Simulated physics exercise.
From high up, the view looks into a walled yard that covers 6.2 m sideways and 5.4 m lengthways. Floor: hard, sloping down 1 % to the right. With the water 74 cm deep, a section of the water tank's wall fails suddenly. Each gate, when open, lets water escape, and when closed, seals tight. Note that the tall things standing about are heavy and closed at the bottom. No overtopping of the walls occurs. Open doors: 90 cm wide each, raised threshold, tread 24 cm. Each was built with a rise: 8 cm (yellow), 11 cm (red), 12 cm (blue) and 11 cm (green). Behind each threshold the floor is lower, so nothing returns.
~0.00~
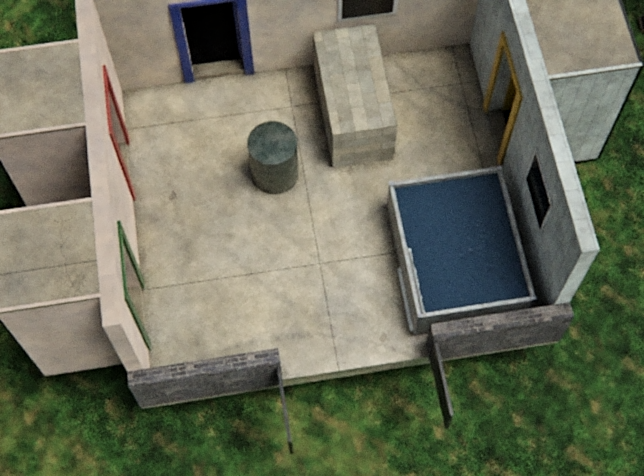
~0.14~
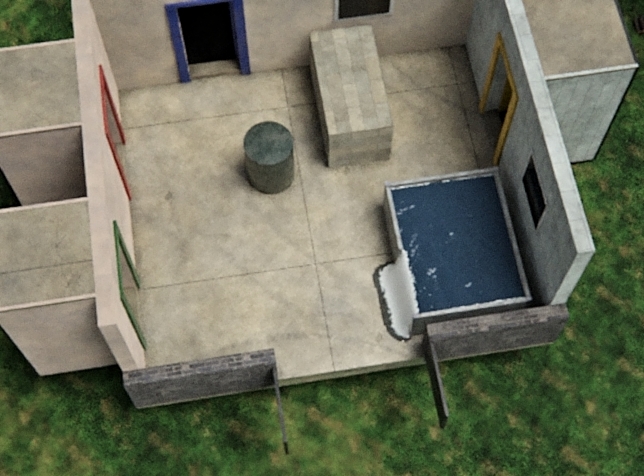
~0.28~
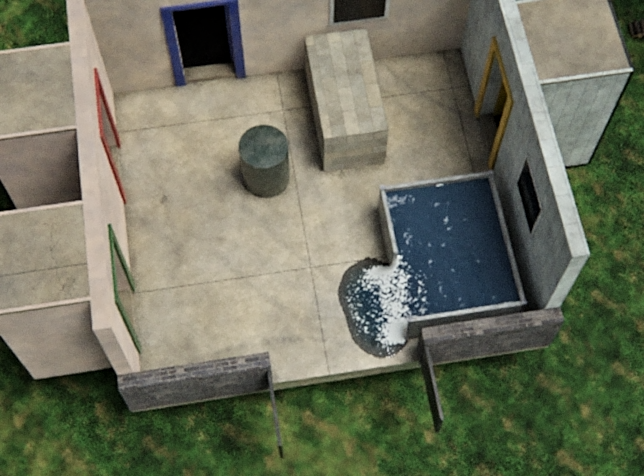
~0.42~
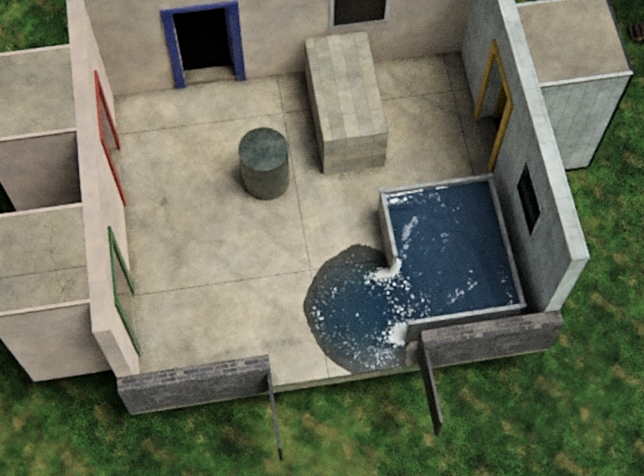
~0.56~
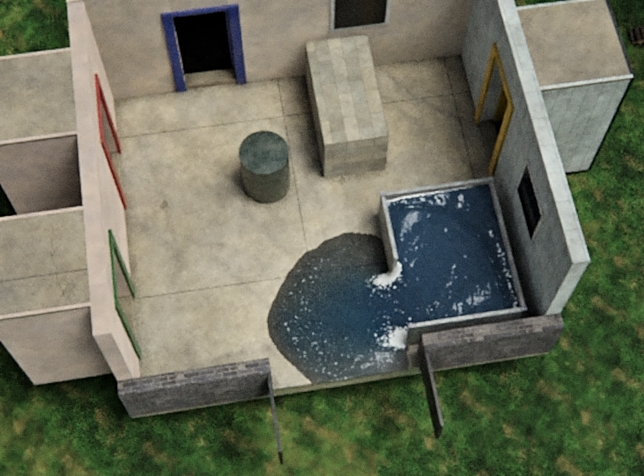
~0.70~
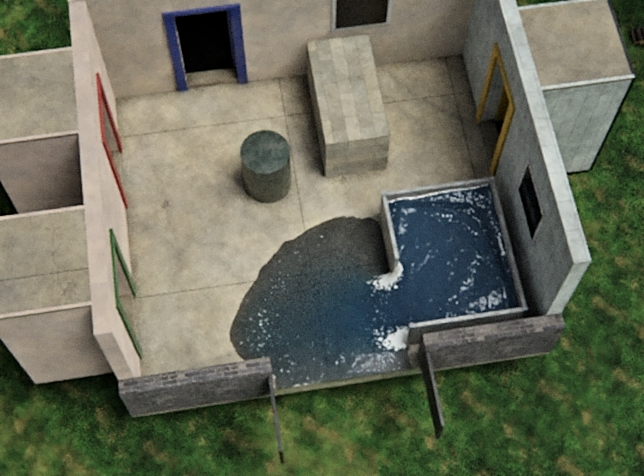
Water bursts through the left side of a tank in the lower right corner of a walled yard, seen from high above, while the camera shifts slightly at first. Around the pale paved floor are a blue doorway at the back, red and green ones left, a yellow one right, a dark green cylinder and a long block. Foaming white, the dark pool widens leftward across the paving.
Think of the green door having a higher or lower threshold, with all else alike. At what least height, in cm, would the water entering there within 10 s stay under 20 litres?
At about 19 cm.
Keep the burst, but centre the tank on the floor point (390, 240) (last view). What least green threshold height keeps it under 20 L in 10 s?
About 26 cm.
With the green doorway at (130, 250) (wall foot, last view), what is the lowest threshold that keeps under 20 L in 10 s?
Around 12.0 cm would do it.
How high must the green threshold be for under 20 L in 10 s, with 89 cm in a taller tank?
Roughly 24 cm high.
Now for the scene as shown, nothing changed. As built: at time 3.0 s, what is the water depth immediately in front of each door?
Door by door in centimetres - yellow 0, red 10, blue 0, green 23.
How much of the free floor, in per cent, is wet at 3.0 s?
I'd say near 50 percent.
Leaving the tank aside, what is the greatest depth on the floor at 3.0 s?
Around 26 centimetres.
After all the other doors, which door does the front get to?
I'd say the yellow door.
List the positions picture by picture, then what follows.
The water tank at (460, 242) is whole and still, 74 cm deep; the green door at (134, 291) is dry, in the first frame.
Water pours out at (407, 294) and has run 0.3 m, to (383, 294); about 10 cm deep outside, 74 cm at the back, in the second frame.
The gap is at (402, 298), the front 0.9 m out at (345, 302); the back of the water tank holds 74 cm, in the third frame.
Water pours out at (402, 302) and has run 1.4 m, to (313, 324); about 8 cm deep outside, 73 cm at the back, in the fourth frame.
Water pours out at (402, 305) and has run 2.0 m, to (277, 336); about 6 cm deep outside, 66 cm at the back, in the fifth frame.
Water pours out at (403, 305) and has run 2.6 m, to (240, 345); about 5 cm deep outside, 62 cm at the back; the green door at (126, 299), 4.2 m from the gap, is still 1.6 m from the nearest water, in the sixth frame.
After 1.4 s water covers 40 % of the floor, deepest (38 cm) near (144, 393); 15 cm at the green door, 1 litre in over its 11 cm threshold.
After 3.0 s water covers 50 % of the floor, deepest (26 cm) near (176, 365); 23 cm at the green door, 85 litres in over its 11 cm threshold.
After 10.0 s water covers 75 % of the floor, deepest (13 cm) near (304, 99); 4 cm at the green door, 144 litres in over its 11 cm threshold.
At the green door as built, the water arrived by 1.2 s and peaked near 26 cm at 2.4 s.
Run again over the same 10 s with other heights there, 44 litres in over 16.5 cm, 6 litres over 22.5 cm. The limit of 20 litres is kept from about 19 cm up.
